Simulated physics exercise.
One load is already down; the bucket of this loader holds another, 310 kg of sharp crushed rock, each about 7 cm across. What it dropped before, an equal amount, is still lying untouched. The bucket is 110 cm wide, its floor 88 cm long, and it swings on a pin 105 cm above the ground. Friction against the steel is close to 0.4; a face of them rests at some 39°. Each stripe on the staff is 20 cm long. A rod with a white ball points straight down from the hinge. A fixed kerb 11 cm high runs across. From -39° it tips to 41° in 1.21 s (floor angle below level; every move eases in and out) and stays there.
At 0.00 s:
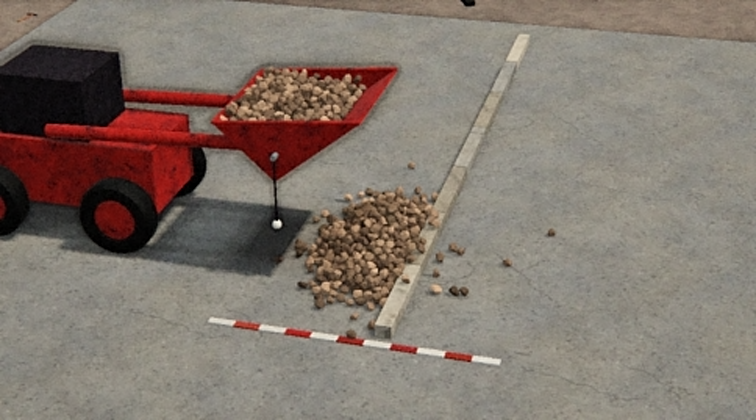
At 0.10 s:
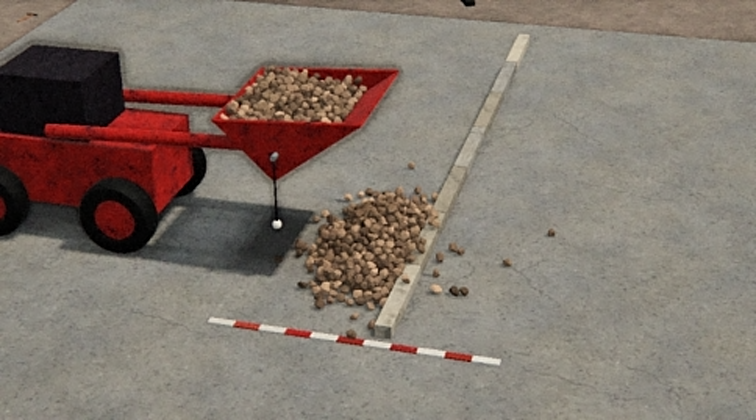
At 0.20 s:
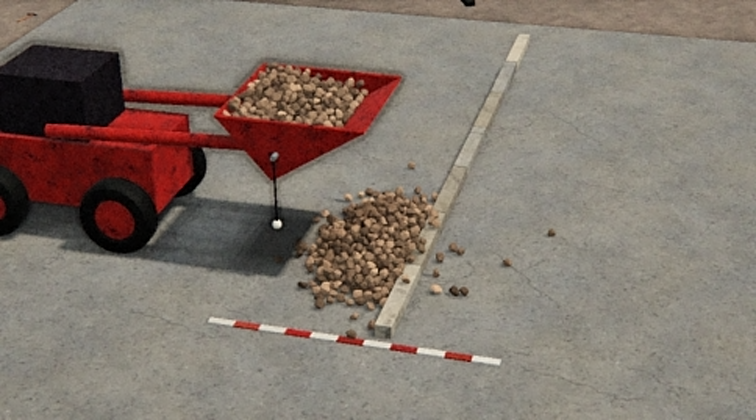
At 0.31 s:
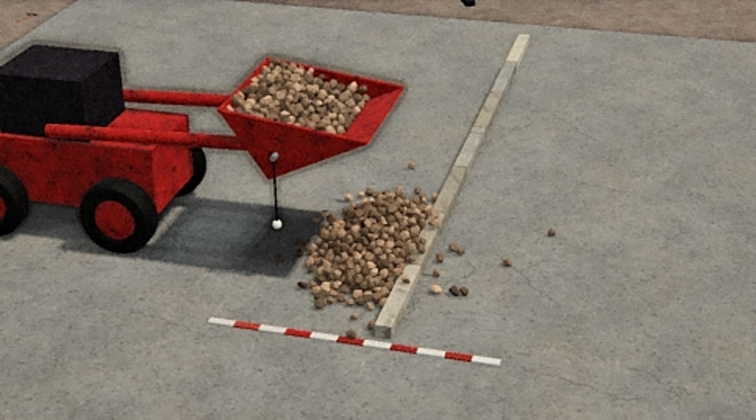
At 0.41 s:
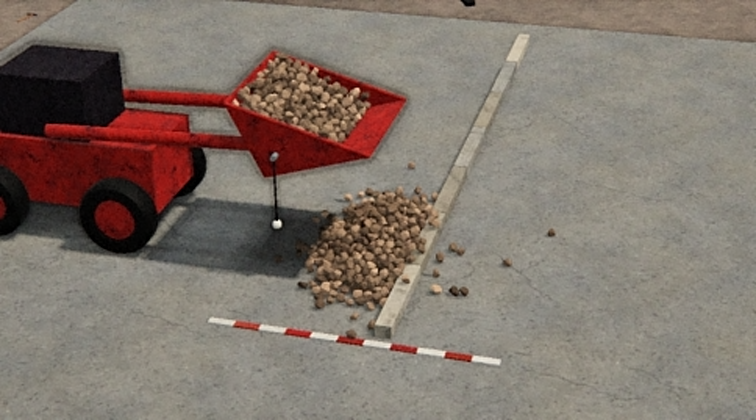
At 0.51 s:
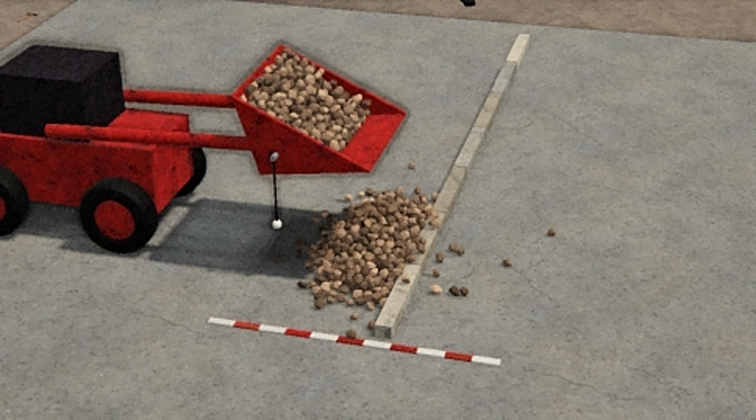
The clip shows a red loader standing on grey ground, its bucket full of brown stones beside a pile lying against a pale kerb. The bucket gradually tilts forward, its front lip lowering while the stones shift inside it.
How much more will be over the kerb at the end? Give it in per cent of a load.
Close to 22 parts in a hundred.
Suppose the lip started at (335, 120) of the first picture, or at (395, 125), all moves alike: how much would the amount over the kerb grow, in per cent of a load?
Near 5 per cent from the first place, 60 from the second.
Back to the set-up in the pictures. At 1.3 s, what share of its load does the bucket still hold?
Roughly 65 per cent is still inside.
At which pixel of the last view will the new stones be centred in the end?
Their middle is at about (392, 230).
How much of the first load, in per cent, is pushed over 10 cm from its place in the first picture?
About 5 per cent.
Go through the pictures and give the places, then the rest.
In the first picture, the bucket is at -39°, its lip at (359, 123); the top of the load is at (283, 85). The earlier load is highest near (378, 219), 28 cm above ground level, 98 % on this side of the kerb, 2 % over the kerb.
The second picture shows lip at (360, 126), floor tilted -37°, highest stones at (281, 83); the stones move at 0.1 m/s on average.
The third picture shows lip at (363, 133), floor tilted -33°, highest stones at (275, 81); the stones move at 0.2 m/s on average.
In the fourth picture, the bucket is at -26°, its lip at (367, 143); the top of the load is at (269, 72); the stones move at 0.3 m/s on average.
The fifth picture shows lip at (369, 157), floor tilted -18°, highest stones at (273, 68); the stones move at 0.3 m/s on average.
In the sixth picture, the bucket is at -8°, its lip at (370, 171); the top of the load is at (278, 63); the stones move at 0.4 m/s on average.
After 0.9 s the floor is at 29°; in per cent of one load, 100 in the bucket, 98 on this side of the kerb, 2 over the kerb; the foremost stones are at (471, 267).
After 1.3 s the floor is at 41°; in per cent of one load, 66 in the bucket, 132 on this side of the kerb, 2 over the kerb; the foremost stones are at (471, 267).
After 1.7 s the floor is at 41°; in per cent of one load, 18 in the bucket, 172 on this side of the kerb, 10 over the kerb; the foremost stones are at (490, 259).
After 4.2 s the floor is at 41°; in per cent of one load, 2 in the bucket, 175 on this side of the kerb, 23 over the kerb; the foremost stones are at (552, 259). Net gain over the kerb, 22.
